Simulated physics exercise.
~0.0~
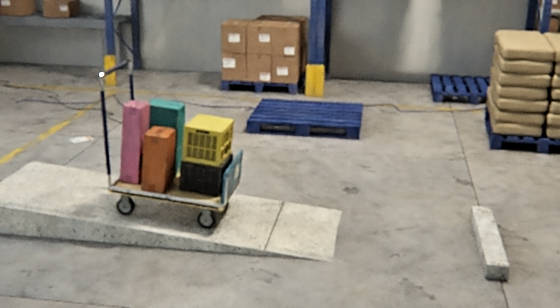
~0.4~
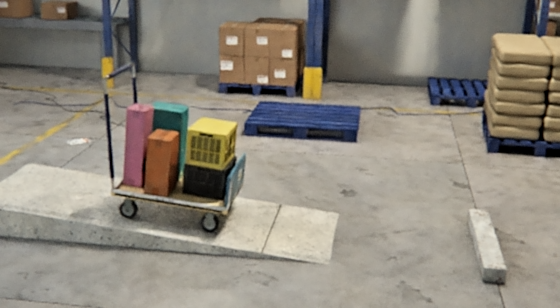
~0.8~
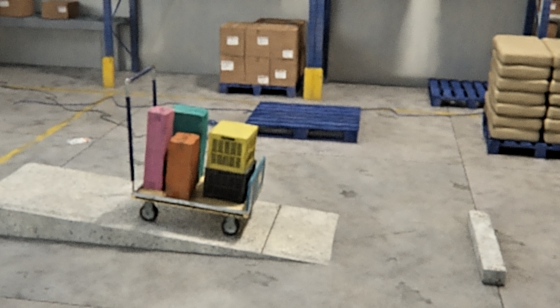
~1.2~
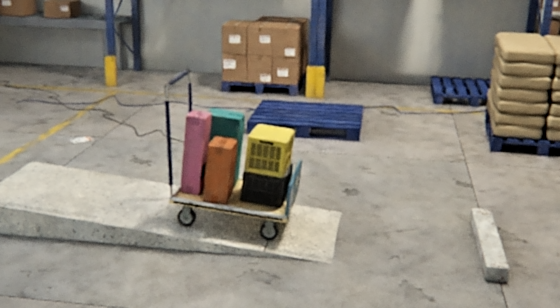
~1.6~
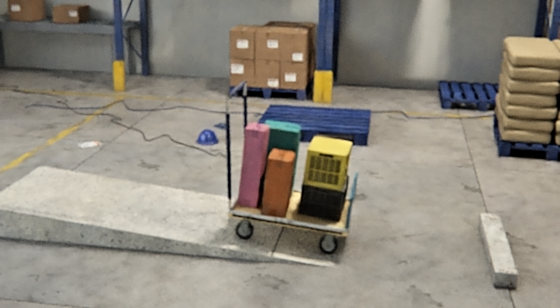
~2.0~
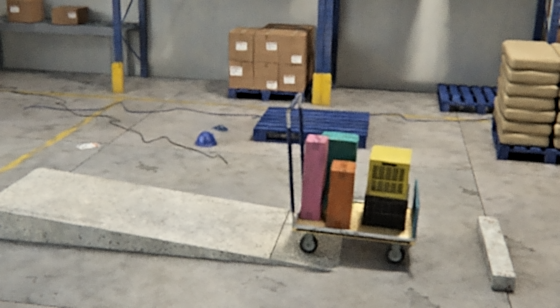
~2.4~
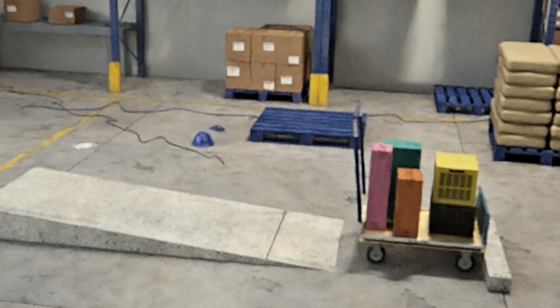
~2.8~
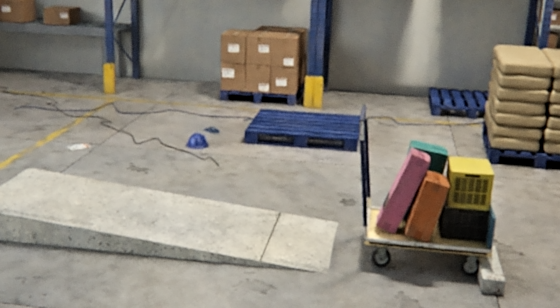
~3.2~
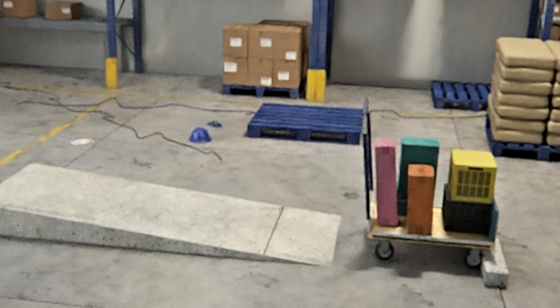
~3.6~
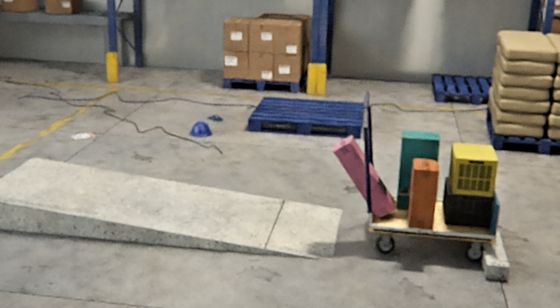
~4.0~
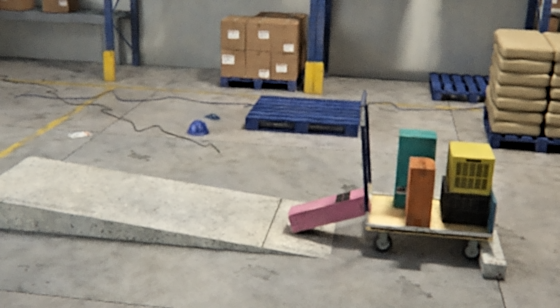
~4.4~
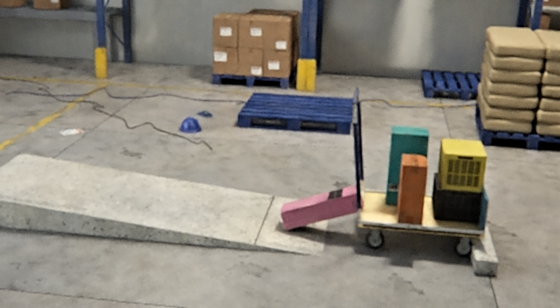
Loaded flat trolley rolling down a ramp and jolting against a kerb, boxes rocking before the pink one topples off behind.
